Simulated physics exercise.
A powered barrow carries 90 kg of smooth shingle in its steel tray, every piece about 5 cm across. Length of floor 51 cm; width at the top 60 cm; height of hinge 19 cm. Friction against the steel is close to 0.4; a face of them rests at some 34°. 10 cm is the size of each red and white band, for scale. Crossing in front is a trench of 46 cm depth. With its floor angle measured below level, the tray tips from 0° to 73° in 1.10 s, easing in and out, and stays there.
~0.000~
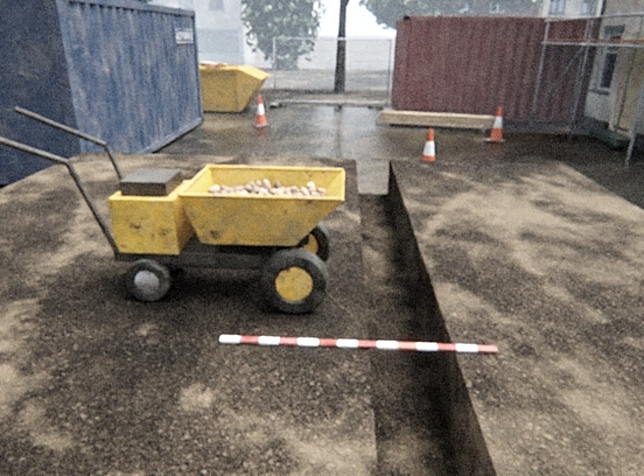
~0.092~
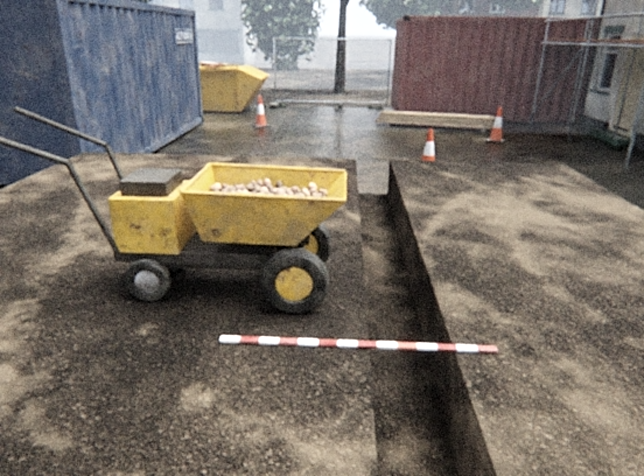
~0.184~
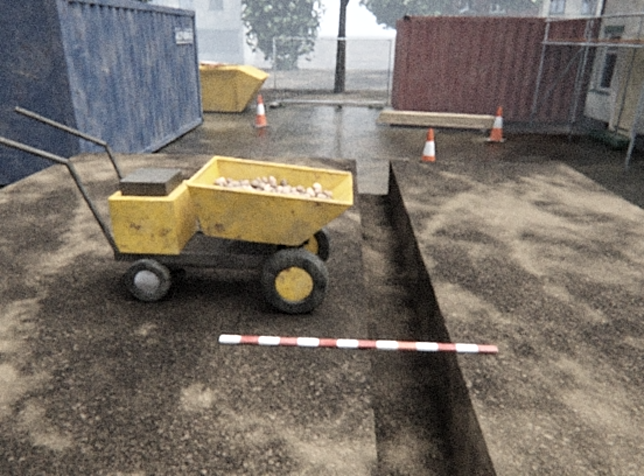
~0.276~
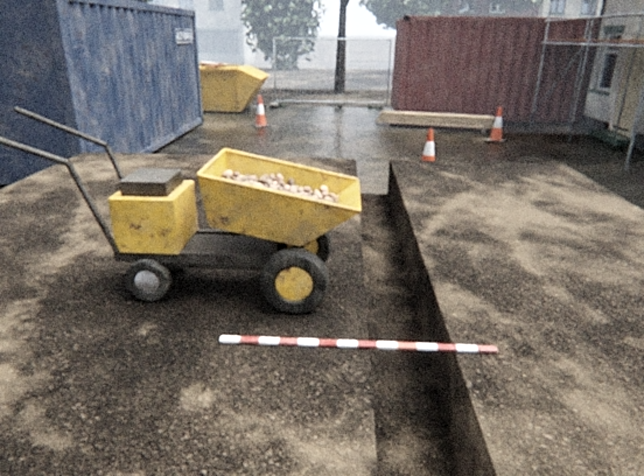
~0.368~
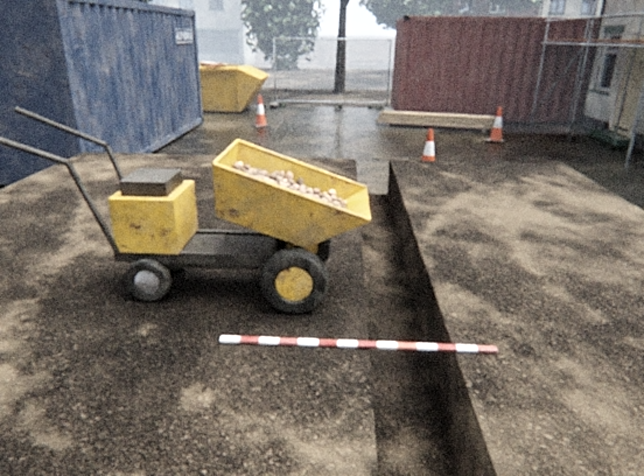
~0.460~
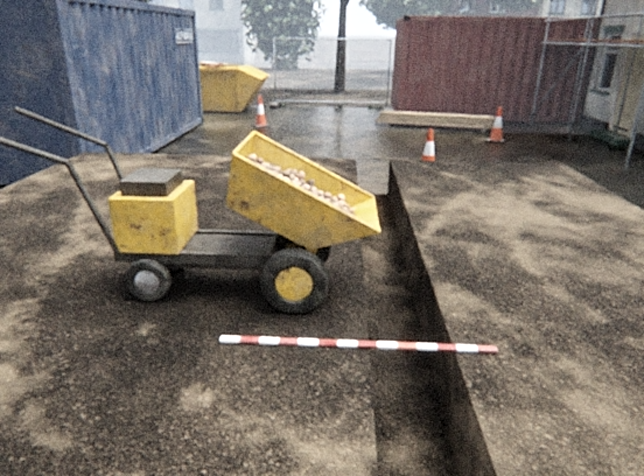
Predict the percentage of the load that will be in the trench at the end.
Predicted: Roughly 93 %.
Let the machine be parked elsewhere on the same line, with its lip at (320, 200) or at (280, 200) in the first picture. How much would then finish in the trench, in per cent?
Estimates: 100 % then 70 %.
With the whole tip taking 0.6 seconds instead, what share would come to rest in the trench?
My guess is near 80 percent.
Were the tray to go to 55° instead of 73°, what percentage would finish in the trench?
Share in trench: Approx. 75%.
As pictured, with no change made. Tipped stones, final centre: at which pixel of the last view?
Their middle lands near (405, 347).
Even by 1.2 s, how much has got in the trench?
By that point it's something like 50 in a hundred.
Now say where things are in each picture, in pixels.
Lip at (343, 199), floor tilted 0°, highest stones at (281, 189), in the first picture.
Lip at (345, 201), floor tilted 1°, highest stones at (272, 188); the stones move at 0.2 m/s on average, in the second picture.
Lip at (351, 205), floor tilted 5°, highest stones at (241, 185); the stones move at 0.4 m/s on average, in the third picture.
Lip at (360, 211), floor tilted 11°, highest stones at (238, 178); the stones move at 0.5 m/s on average, in the fourth picture.
The tray is at 19°, its lip at (370, 220); the top of the load is at (244, 171); the stones move at 0.7 m/s on average, in the fifth picture.
The tray is at 28°, its lip at (380, 232); the top of the load is at (255, 164); the stones move at 0.7 m/s on average, in the sixth picture.
After 0.8 s the floor is at 61°; 100 % in the tray; the foremost stones are at (391, 259).
After 1.2 s the floor is at 73°; 45 % in the tray, 52 % in the trench, 3 % past the trench; the foremost stones are at (451, 291).
After 1.5 s the floor is at 73°; 8 % in the tray, 85 % in the trench, 7 % past the trench; the foremost stones are at (506, 299).
After 3.5 s the floor is at 73°; 0 % in the tray, 93 % in the trench, 7 % past the trench; the foremost stones are at (535, 301).
